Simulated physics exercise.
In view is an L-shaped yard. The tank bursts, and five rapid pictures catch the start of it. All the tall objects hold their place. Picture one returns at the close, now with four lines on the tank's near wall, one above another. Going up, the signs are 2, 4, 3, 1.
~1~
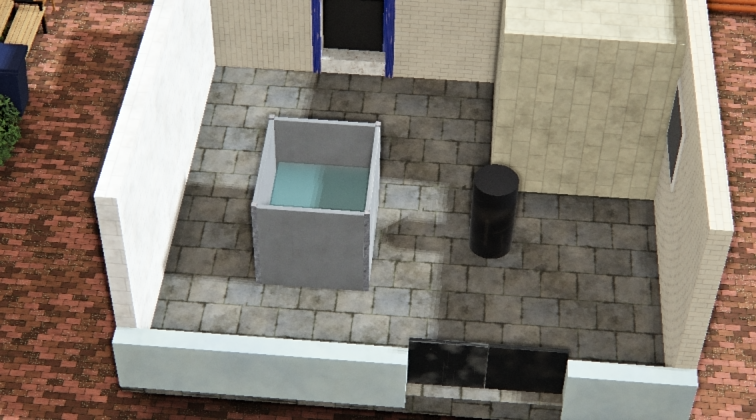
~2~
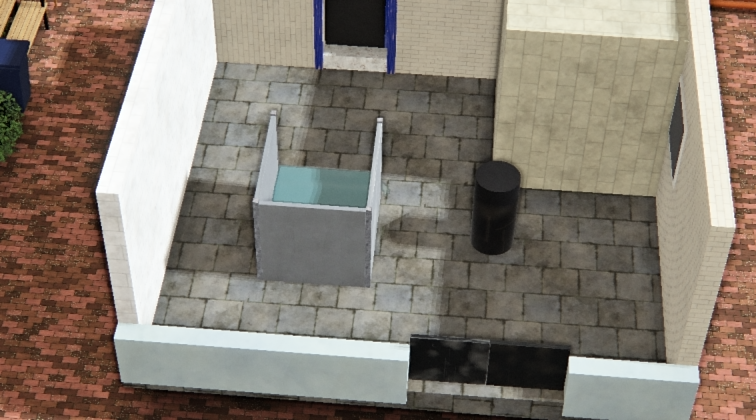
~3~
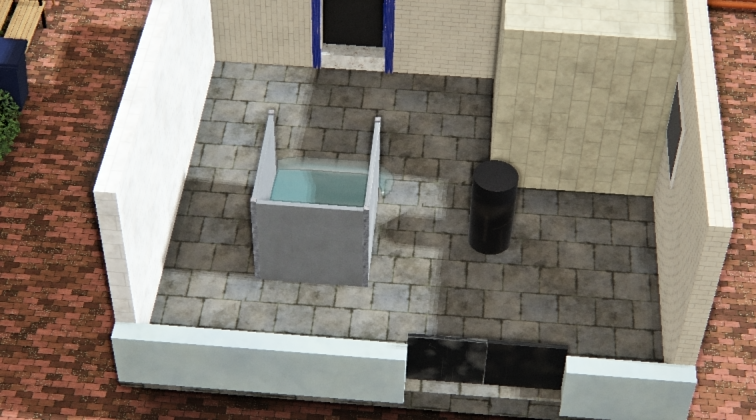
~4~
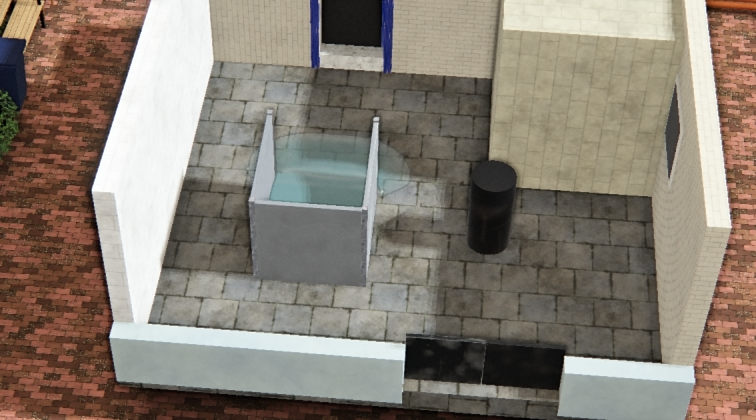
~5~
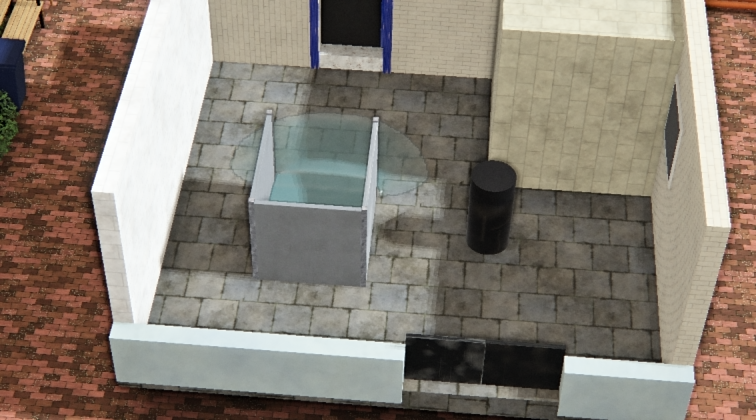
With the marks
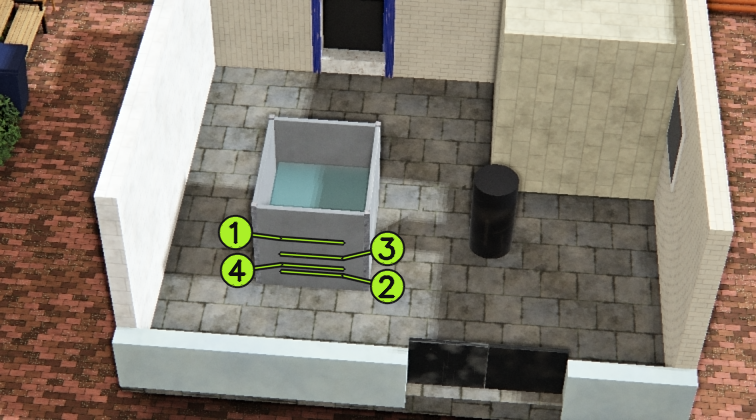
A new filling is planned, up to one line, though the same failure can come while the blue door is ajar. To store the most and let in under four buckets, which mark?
Take 3.
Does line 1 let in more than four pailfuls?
Yes, that goes wrong.
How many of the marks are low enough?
Three of them.
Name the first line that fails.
Here it is line 1.
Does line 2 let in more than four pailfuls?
No, that is safe.
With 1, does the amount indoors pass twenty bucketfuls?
No.
In lime, 1 at (311, 240); 2 at (312, 273); 3 at (311, 256); 4 at (312, 266); from the bottom up 2, 4, 3, 1.
With 1, about 9 bucketfuls get in.
With 2, nothing gets over.
With 3, a splash gets over, under a bucket.
With 4, nothing gets over.
